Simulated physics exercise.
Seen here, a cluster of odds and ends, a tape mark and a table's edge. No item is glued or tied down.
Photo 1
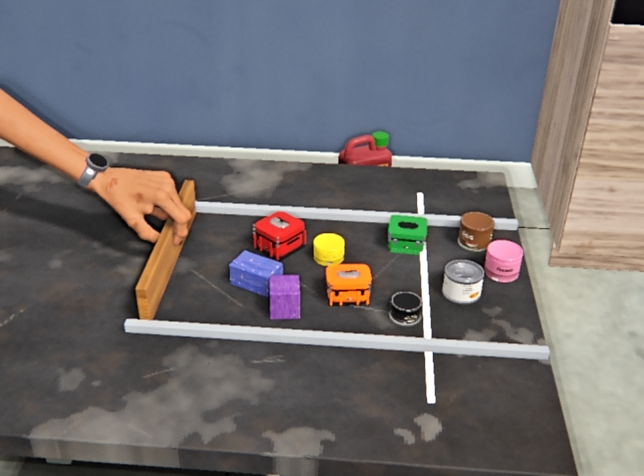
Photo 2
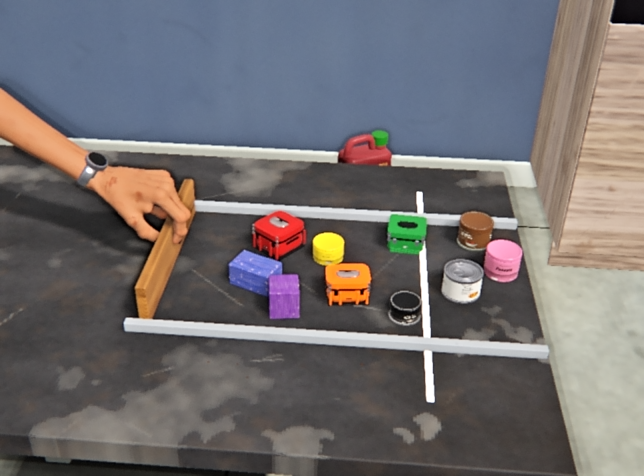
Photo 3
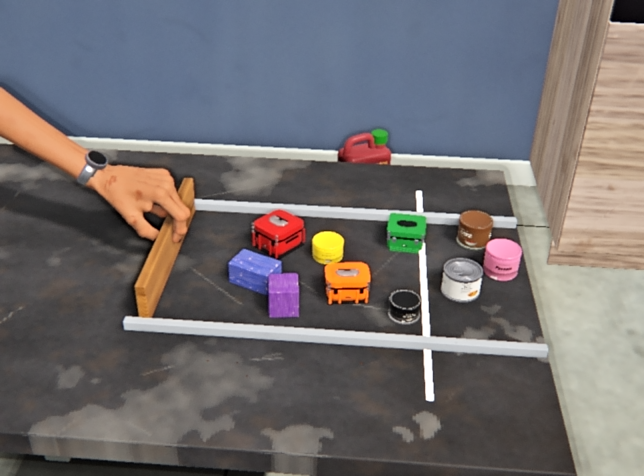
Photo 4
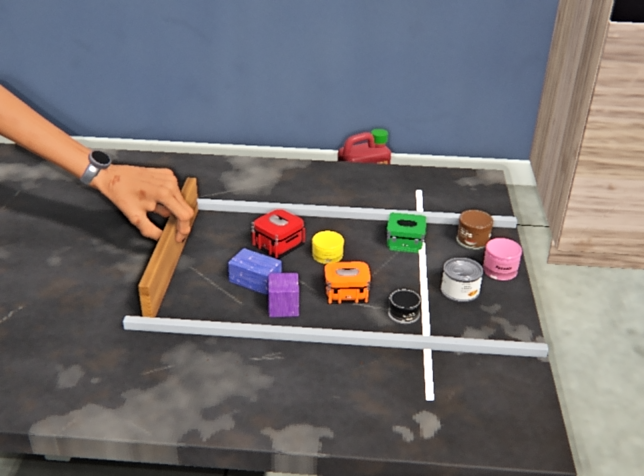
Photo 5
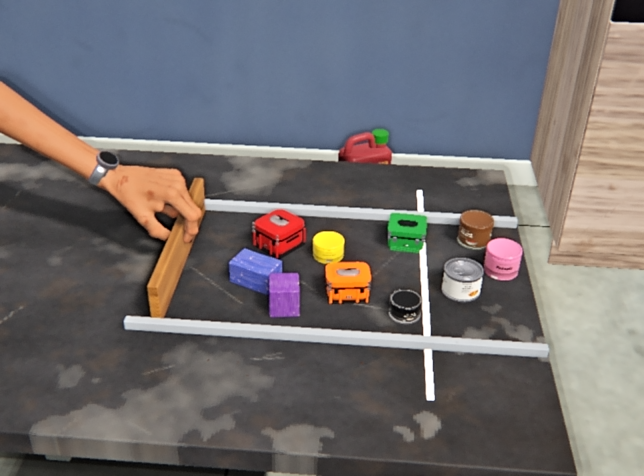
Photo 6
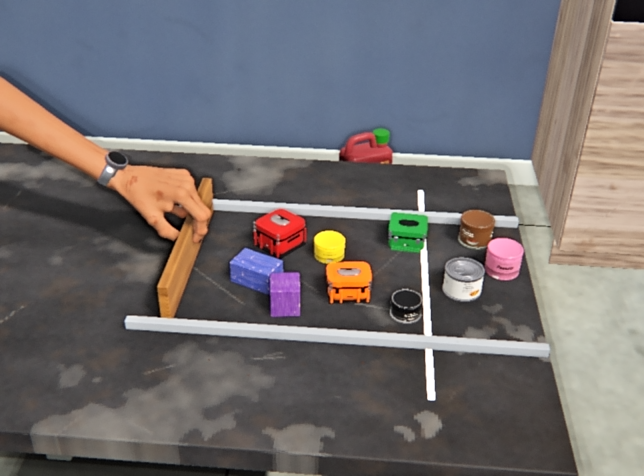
A hand wearing a watch holds a wooden board upright at the left end of two pale rails, barely moving at first. It then slides the board slightly to the right along the dark tabletop, while the colourful boxes, tubs and tins near the white tape line stay in place, untouched.
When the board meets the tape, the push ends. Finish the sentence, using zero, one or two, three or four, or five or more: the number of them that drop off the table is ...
The number that drop off the table is zero.
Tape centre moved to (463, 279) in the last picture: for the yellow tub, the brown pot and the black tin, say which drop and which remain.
Going in order, the yellow tub keeps its spot, then the brown pot goes off the edge, then the black tin keeps its spot.
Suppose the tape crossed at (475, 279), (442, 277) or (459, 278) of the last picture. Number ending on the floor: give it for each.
It would be 3, then 1, then 1.
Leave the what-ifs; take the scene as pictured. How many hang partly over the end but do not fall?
Overhang count: 1.
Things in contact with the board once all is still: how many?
It's 4 of them.
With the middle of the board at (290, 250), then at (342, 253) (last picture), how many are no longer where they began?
At the first place 5, at the second 6.
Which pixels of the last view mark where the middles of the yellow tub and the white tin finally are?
Roughly (440, 258) for the first and roughly (493, 279) for the second.
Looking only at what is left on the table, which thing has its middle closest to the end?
The brown pot.
Early on, none off yet; pink tub at rest near (504, 259); brown pot at rest near (476, 230); white tin at rest near (463, 280).
Finally, the number that fall off is zero.
